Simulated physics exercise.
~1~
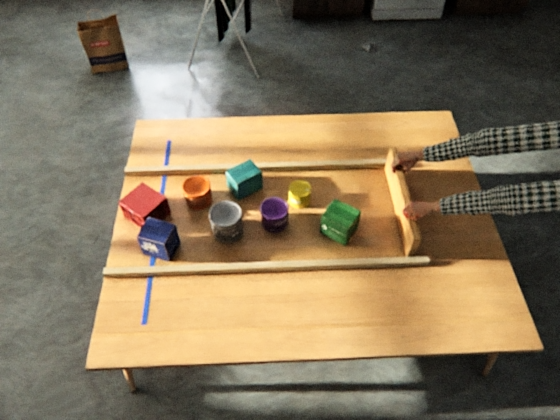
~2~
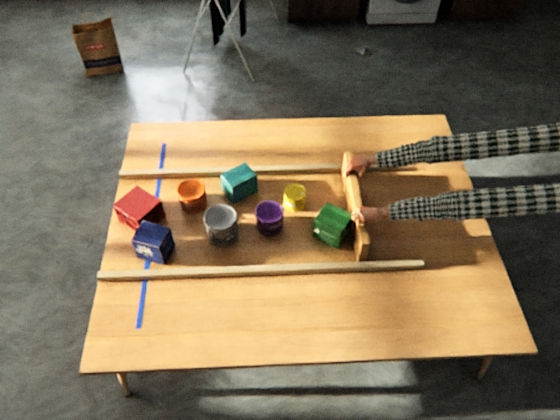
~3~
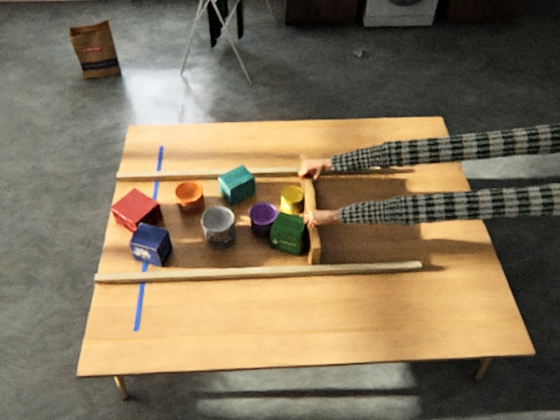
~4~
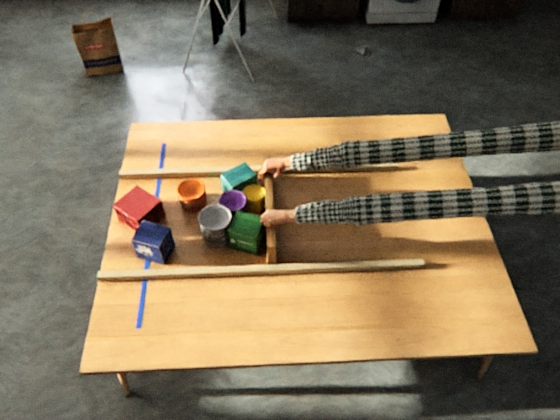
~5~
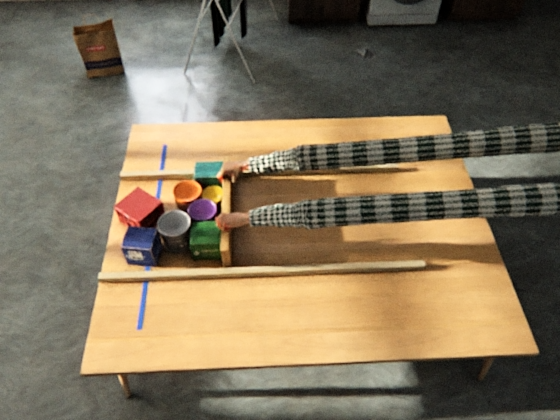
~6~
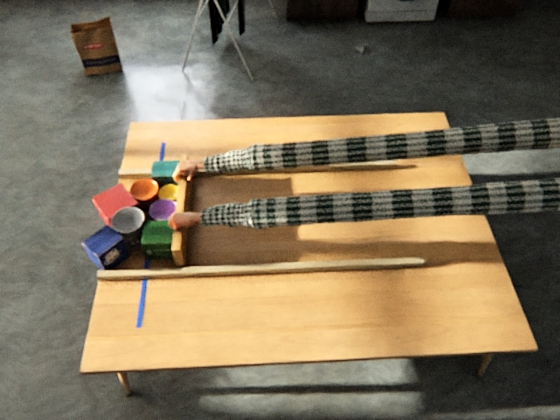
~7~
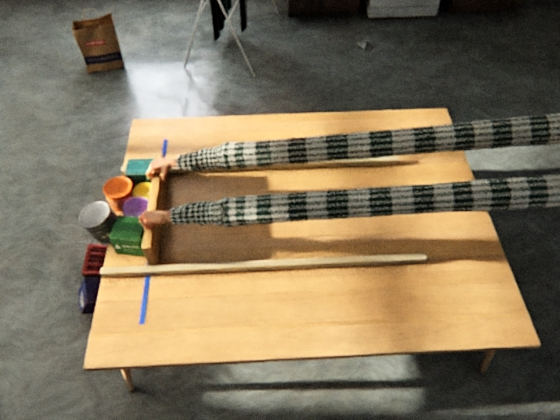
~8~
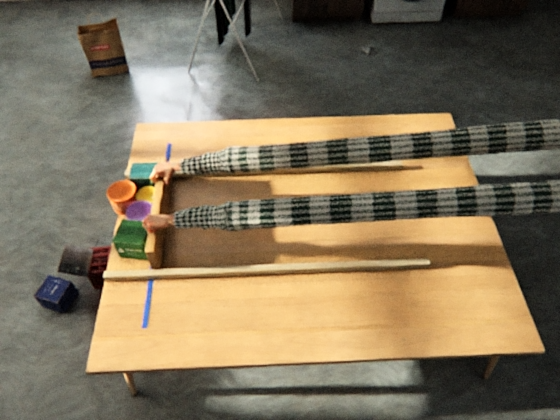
Two hands pushing a plank left between wooden strips, bunching colourful boxes and tubs until three drop off the table's edge.
